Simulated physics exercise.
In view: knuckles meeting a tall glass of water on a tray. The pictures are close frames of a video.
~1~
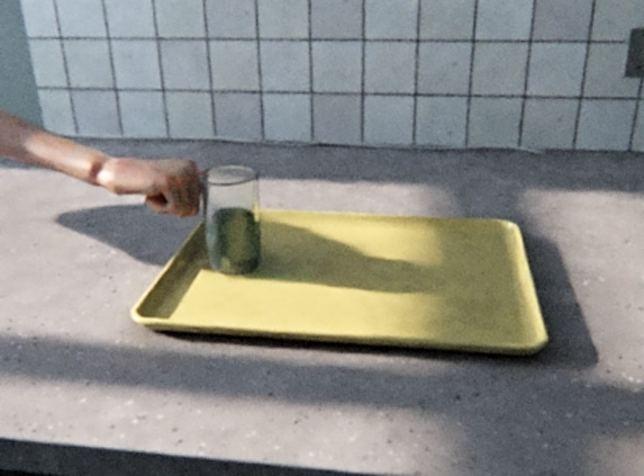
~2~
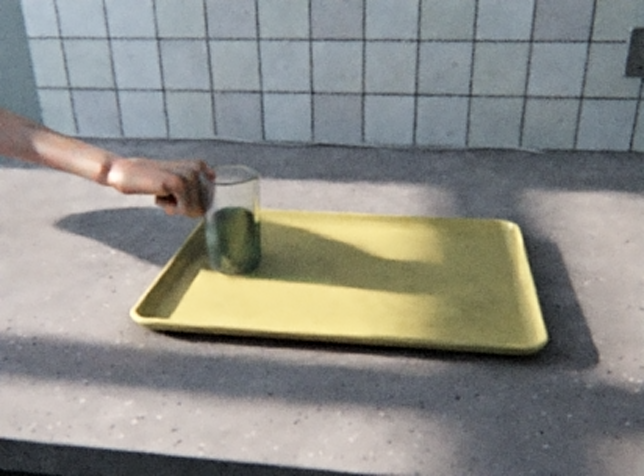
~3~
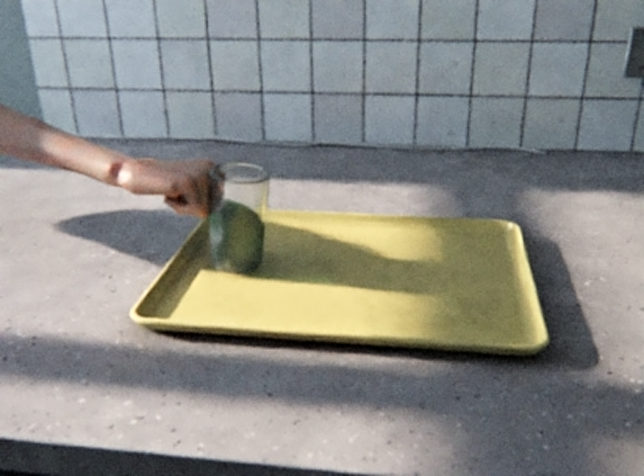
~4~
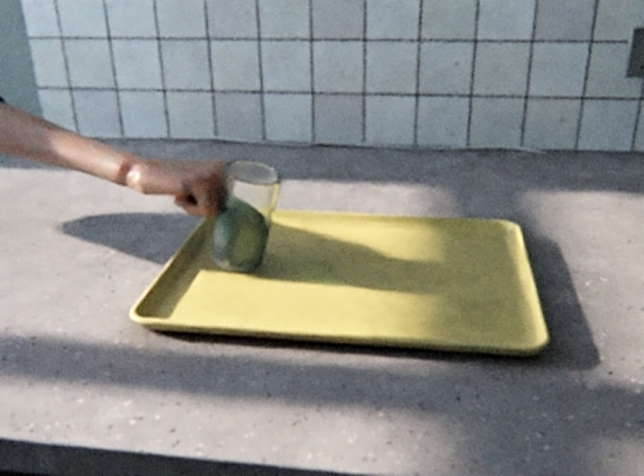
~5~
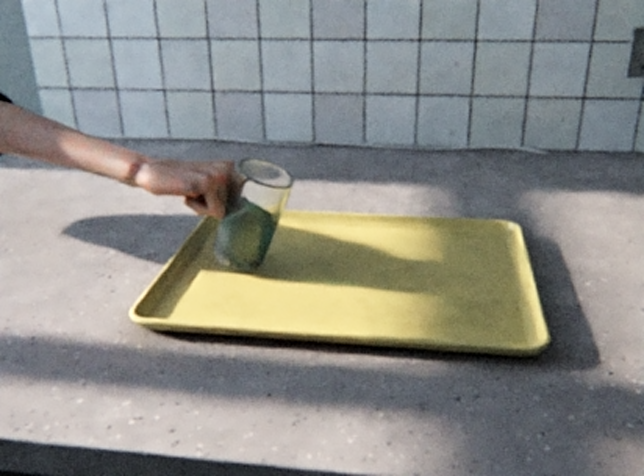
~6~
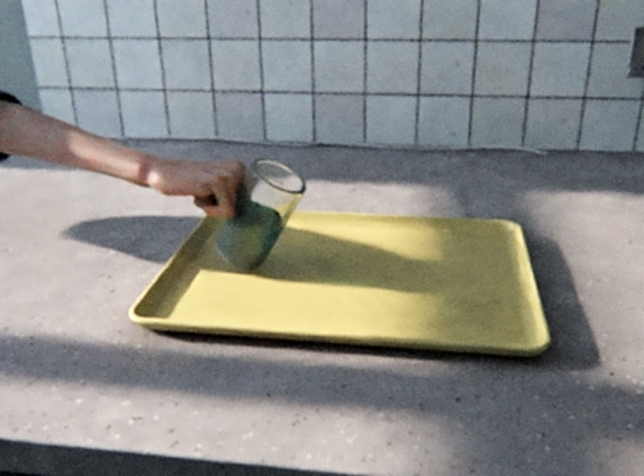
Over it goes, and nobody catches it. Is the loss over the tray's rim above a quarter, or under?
After the fall more than a quarter leaves the tray.
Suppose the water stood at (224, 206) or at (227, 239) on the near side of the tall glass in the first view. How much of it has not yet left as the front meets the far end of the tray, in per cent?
The first gives 50 %, the second 45 %.
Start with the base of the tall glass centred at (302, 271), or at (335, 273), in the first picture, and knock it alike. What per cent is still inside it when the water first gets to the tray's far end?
In turn 75 and 85 in a hundred.
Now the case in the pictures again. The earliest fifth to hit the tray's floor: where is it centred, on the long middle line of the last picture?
At about (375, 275).
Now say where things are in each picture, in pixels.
In the first frame, it leans 0°; its right rim is at (256, 177); the water meets the walls at (211, 213) and (256, 215); the tray's far rim is at (529, 275); the tray is clear ahead.
In the second frame, it leans 0°; its right rim is at (256, 177); the water meets the walls at (211, 213) and (256, 215).
In the third frame, it leans 7°; its right rim is at (267, 178); the water meets the walls at (216, 199) and (259, 215).
In the fourth frame, it leans 13°; its right rim is at (279, 181); the water meets the walls at (226, 190) and (268, 218).
In the fifth frame, it leans 20°; its right rim is at (291, 185); the water meets the walls at (232, 200) and (274, 218).
In the sixth frame, it leans 28°; its right rim is at (303, 190); the water meets the walls at (234, 208) and (284, 216).
A moment on, the tall glass lies on its side and 100 per cent is in the glass, 0 on the tray and 0 above or beyond its rim.
Next, the tall glass lies on its side and 68 per cent is in the glass, 15 on the tray and 17 above or beyond its rim.
Then the tall glass lies on its side and 34 per cent is in the glass, 59 on the tray and 7 above or beyond its rim.
Later the tall glass lies on its side and 19 per cent is in the glass, 45 on the tray and 36 above or beyond its rim.
Finally, 65 per cent is held by tray and glass, 35 is off the tray.
